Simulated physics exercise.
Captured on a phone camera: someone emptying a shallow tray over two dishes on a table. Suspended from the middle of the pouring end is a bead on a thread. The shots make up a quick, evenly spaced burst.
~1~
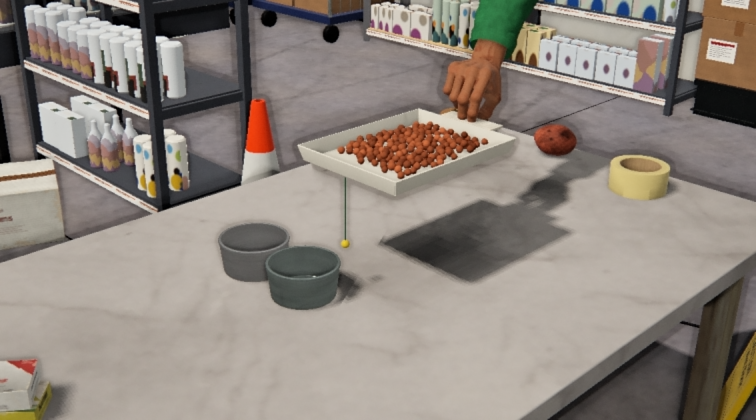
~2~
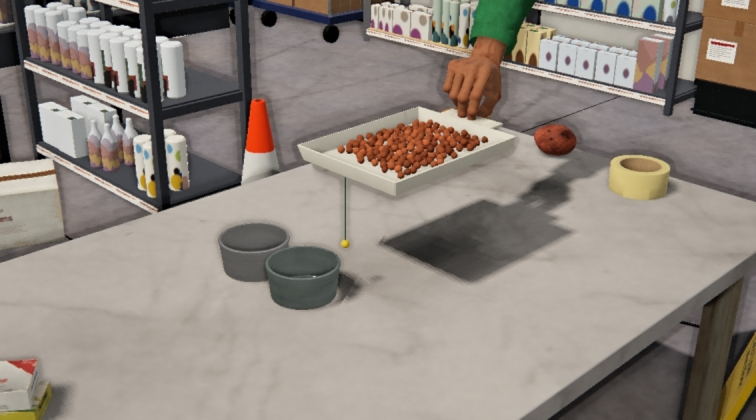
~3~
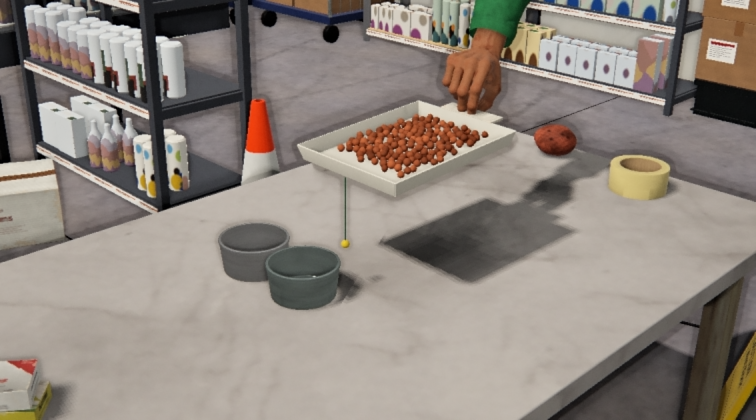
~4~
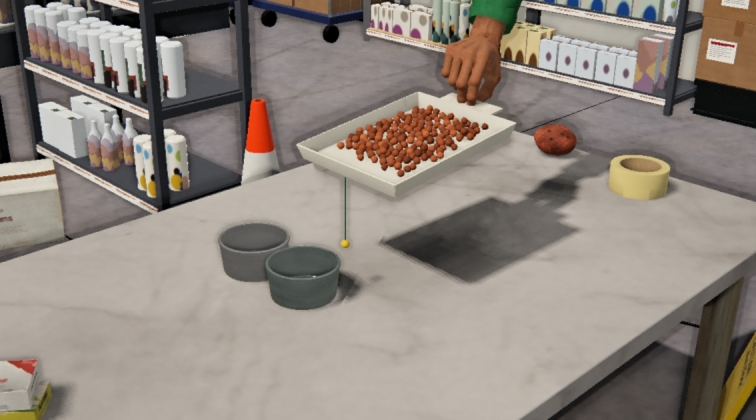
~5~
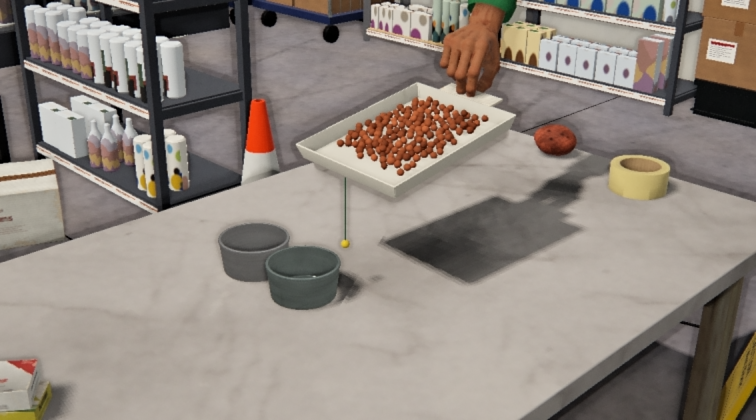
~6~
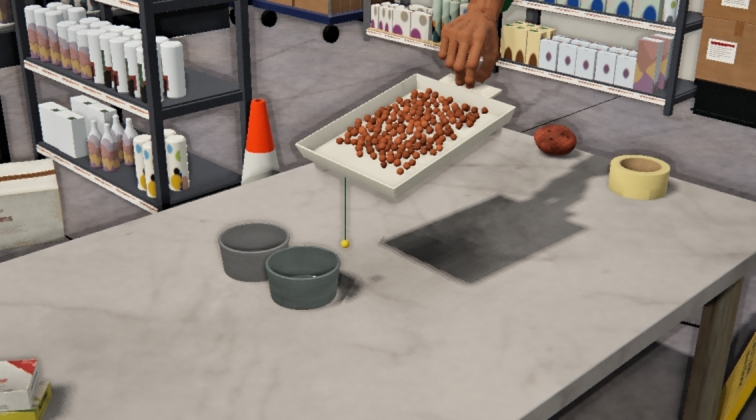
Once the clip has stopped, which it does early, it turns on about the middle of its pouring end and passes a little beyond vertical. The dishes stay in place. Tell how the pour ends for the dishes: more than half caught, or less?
It ends with less than half caught.
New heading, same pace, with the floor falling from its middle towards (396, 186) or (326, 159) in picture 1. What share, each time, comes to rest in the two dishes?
Roughly 0 % in the first case and 20 % in the second.
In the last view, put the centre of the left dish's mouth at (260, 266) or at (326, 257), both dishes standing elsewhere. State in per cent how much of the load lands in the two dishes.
First position: Some 30 %; second position: Some 60 %.
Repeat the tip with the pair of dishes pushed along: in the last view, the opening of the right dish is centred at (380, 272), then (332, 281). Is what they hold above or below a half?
For the two tries in order: Not as much as half, exceeding half.
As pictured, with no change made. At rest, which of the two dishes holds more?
Result: More in the right side.
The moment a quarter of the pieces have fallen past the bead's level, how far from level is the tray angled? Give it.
That happens at around 110°.
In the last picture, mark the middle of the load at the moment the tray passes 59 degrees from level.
Centre estimate: (371, 143).
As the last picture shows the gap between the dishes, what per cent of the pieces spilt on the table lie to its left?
Estimate: About 20 per cent.
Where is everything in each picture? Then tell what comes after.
In the first picture, corners of the pouring end near (304, 145) and (396, 180), level; middle of the load near (412, 147), clay pellets; left dish near (227, 260); right dish near (276, 287); bead on its thread near (346, 244).
In the second picture, corners of the pouring end near (304, 145) and (395, 180), level; middle of the load near (412, 145).
In the third picture, corners of the pouring end near (303, 145) and (395, 181), tipped barely, lowest at the right corner; middle of the load near (411, 142).
In the fourth picture, corners of the pouring end near (303, 144) and (395, 182), tipped a little, lowest at the right corner; middle of the load near (411, 137).
In the fifth picture, corners of the pouring end near (302, 144) and (394, 183), tipped a little, lowest at the right corner; middle of the load near (411, 132).
In the sixth picture, corners of the pouring end near (302, 143) and (394, 185), tipped a little, lowest at the right corner; middle of the load near (410, 127); left dish near (227, 260); right dish near (276, 287).
Shortly afterwards, tray tipped steeply; all but a few on the tray; only a few outside both.
Next, tray tipped right over; all but a few on the tray; only a few outside both; only a few in the air.
Some moments later, tray tipped past a quarter turn; near a third in the right dish; near two thirds outside both.
In the end, tray tipped past a quarter turn; near a third in the right dish; none at all in the left dish; near two thirds outside both.
